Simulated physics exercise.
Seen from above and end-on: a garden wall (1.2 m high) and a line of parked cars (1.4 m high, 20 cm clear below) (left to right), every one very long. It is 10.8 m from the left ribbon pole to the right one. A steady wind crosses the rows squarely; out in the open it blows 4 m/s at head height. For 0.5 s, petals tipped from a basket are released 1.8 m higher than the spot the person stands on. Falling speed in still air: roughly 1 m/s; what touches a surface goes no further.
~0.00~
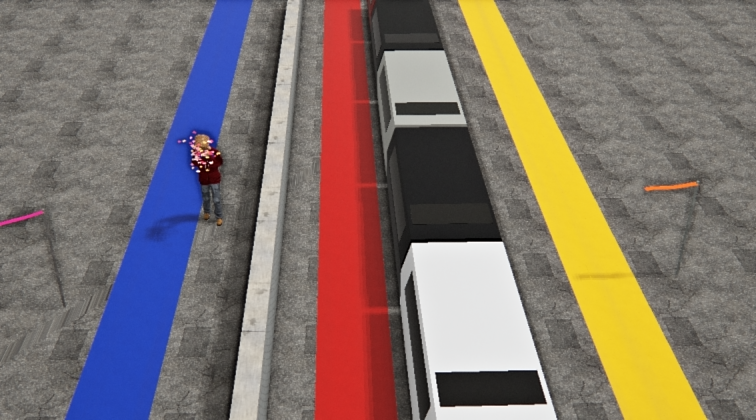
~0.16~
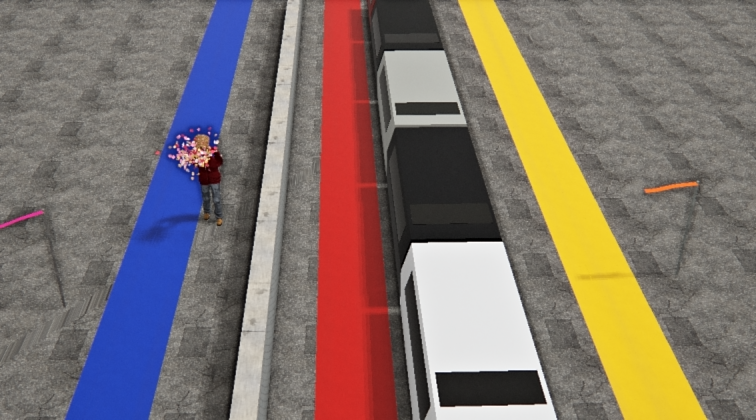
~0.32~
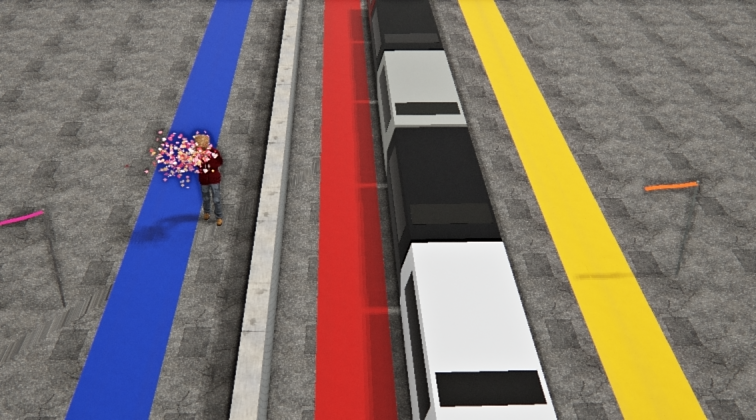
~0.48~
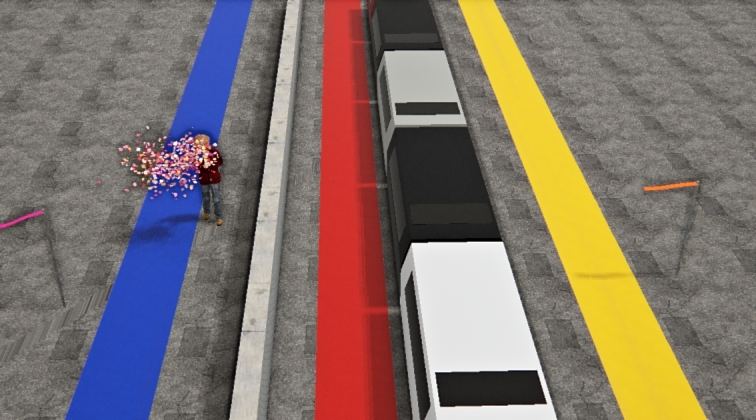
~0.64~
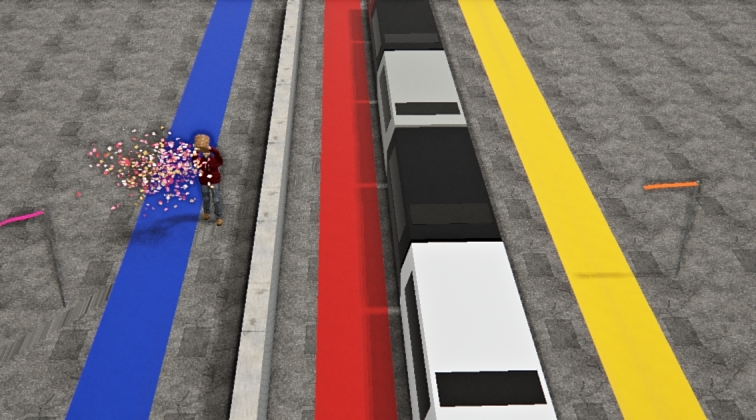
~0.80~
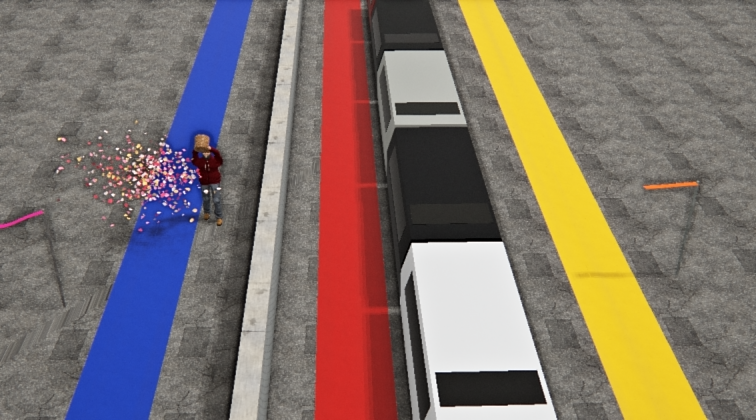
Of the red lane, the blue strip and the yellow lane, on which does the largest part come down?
It is blue that catches most.
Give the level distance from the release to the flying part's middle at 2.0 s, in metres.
Roughly 2.0 m.
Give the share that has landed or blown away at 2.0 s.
Some 55 per cent.
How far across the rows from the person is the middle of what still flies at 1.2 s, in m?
Roughly 1.5 m.
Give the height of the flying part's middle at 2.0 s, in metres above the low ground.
About 0.4 m.
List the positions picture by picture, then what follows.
The petals in the air span x = 190 to 210 around y = 155 and it comes from (202, 149), in the first picture.
The right ribbon ends at (646, 191), leaning 85 degrees to the left, the petals in the air span x = 180 to 210 around y = 155, the blue one passes (149, 281), the yellow one passes (599, 273) and the red one passes (352, 278), in the second picture.
The petals in the air span x = 160 to 210 around y = 160 and the top of the garden wall crosses (272, 180), in the third picture.
The right ribbon ends at (645, 189), leaning 85 degrees to the left, the petals in the air span x = 135 to 205 around y = 160, the blue one passes (171, 209), the yellow one passes (568, 203) and the red one passes (349, 206), in the fourth picture.
The petals in the air span x = 110 to 200 around y = 170, in the fifth picture.
The right ribbon ends at (645, 187), leaning 85 degrees to the left, the petals in the air span x = 95 to 190 around y = 175 and the top of the line of parked cars crosses (441, 168), in the sixth picture.
After 1.2 s, 2 % lies on the blue strip, 0 % on the yellow lane and 0 % on the red lane; 3 % has touched down or left; the middle of what still flies is 0.9 m above the low ground, near (128, 199).
After 2.0 s, 29 % lies on the blue strip, 0 % on the yellow lane and 0 % on the red lane; 53 % has touched down or left; the middle of what still flies is 0.4 m above the low ground, near (99, 222).
After 3.5 s, 45 % lies on the blue strip, 0 % on the yellow lane and 0 % on the red lane; 93 % has touched down or left.
After 8.0 s, 45 % lies on the blue strip, 0 % on the yellow lane and 0 % on the red lane; 100 % has touched down or left.
After 45.0 s, 45 % lies on the blue strip, 0 % on the yellow lane and 0 % on the red lane; 100 % has touched down or left.
